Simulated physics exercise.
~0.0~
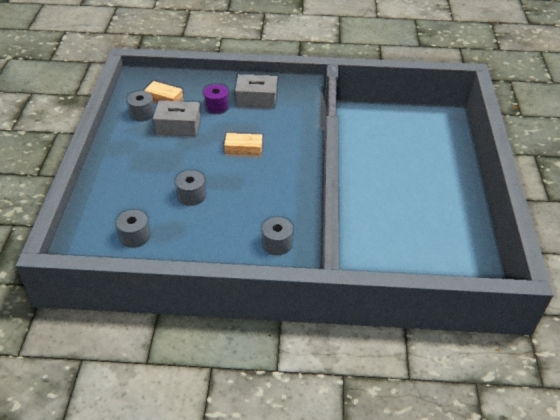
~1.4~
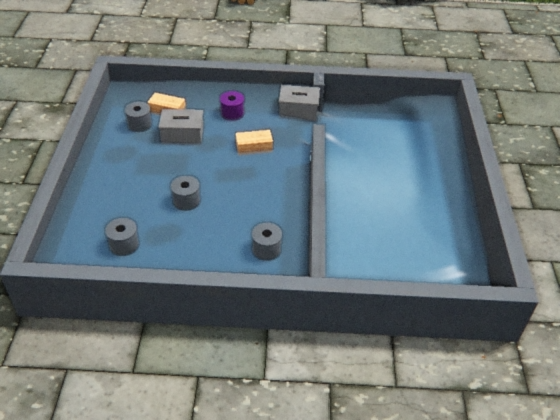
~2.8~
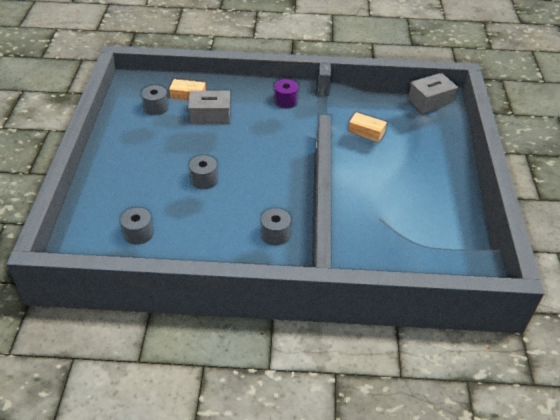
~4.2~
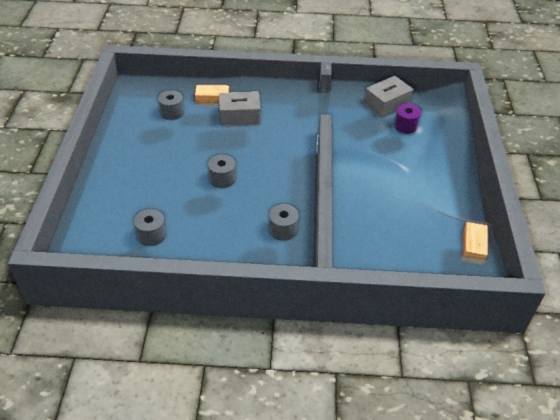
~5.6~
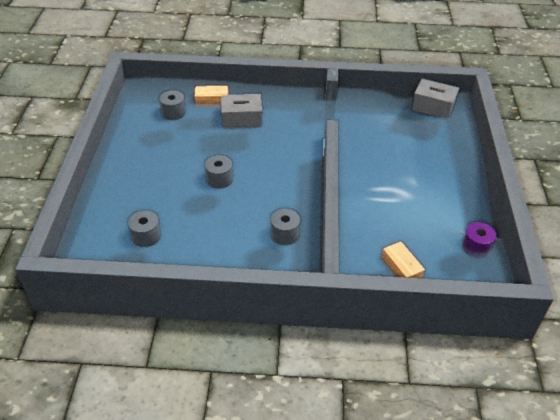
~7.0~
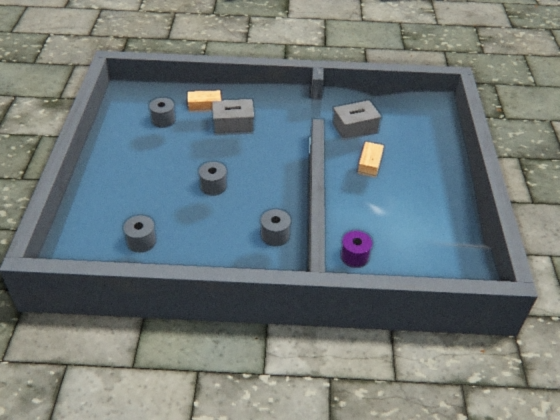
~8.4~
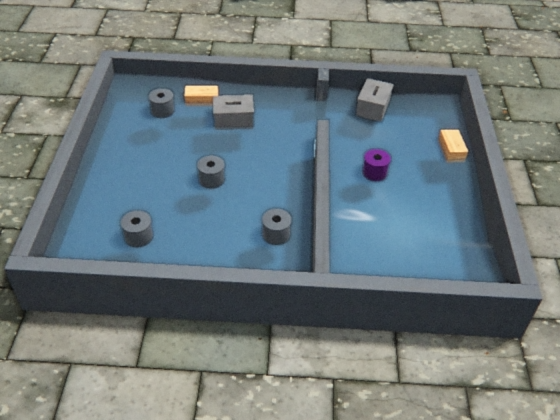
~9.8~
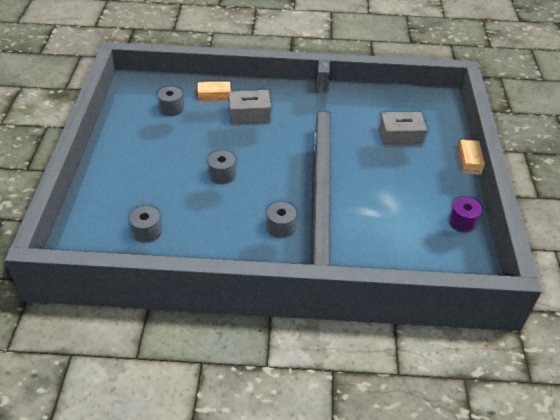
A purple tub, a gray box and an orange block floated through a gap in the divider of a shallow water tank, then drifted around the right side, while the other floating items shifted slightly and stayed on the left.
